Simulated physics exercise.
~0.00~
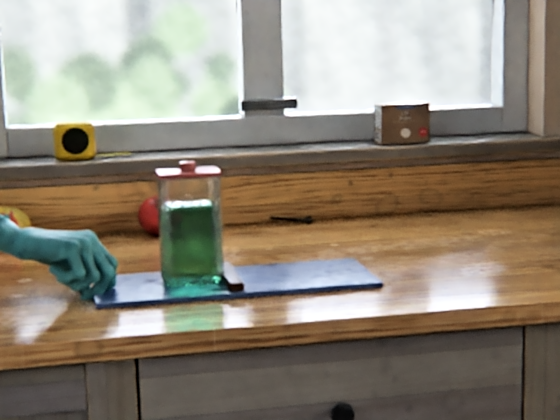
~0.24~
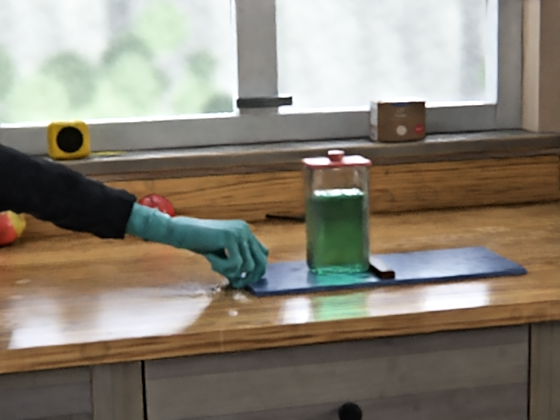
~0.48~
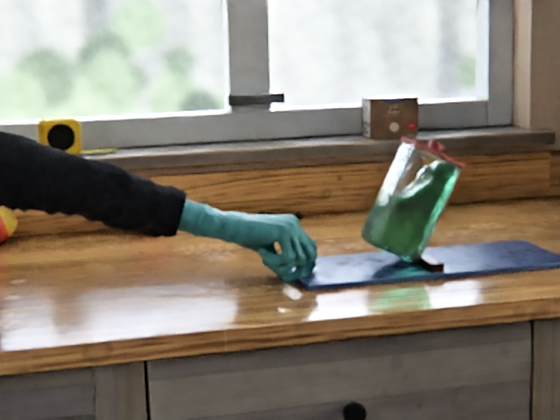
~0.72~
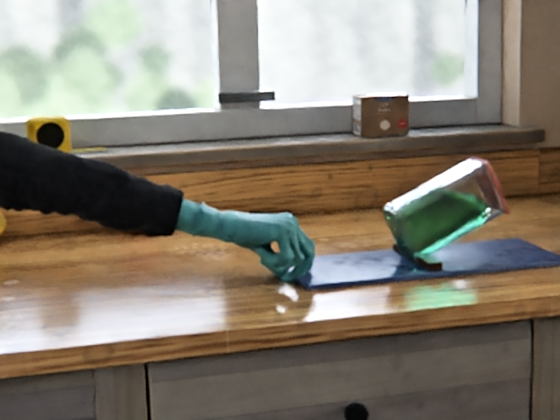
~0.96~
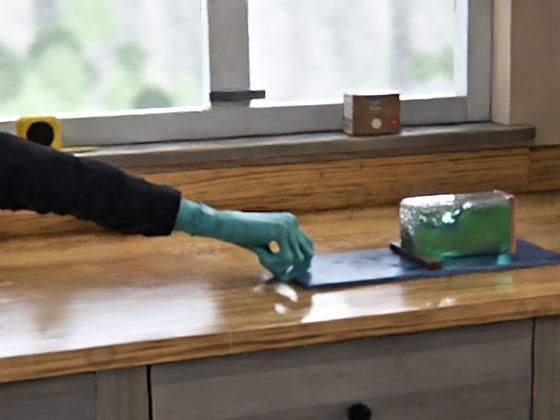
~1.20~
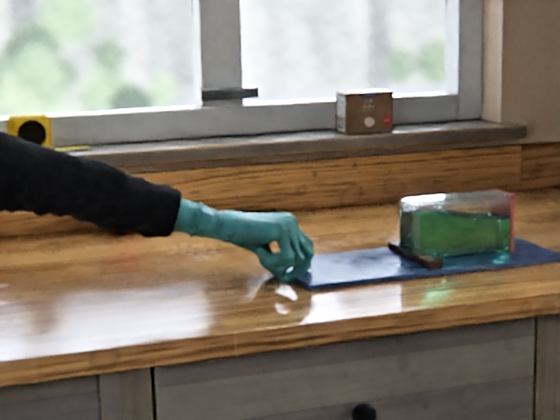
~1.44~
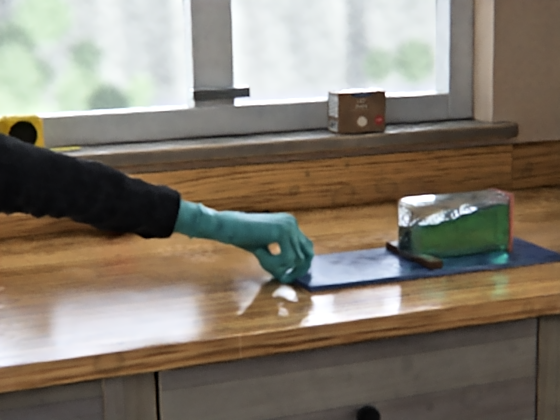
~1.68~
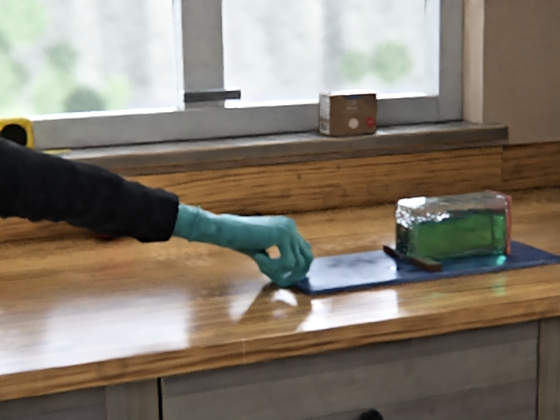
In the video, a teal-gloved hand slides a blue board carrying an upright square bottle of green liquid rightward along a wooden counter beneath a window. As the board stops, the bottle tips over a dark strip to the right and ends lying on its side.
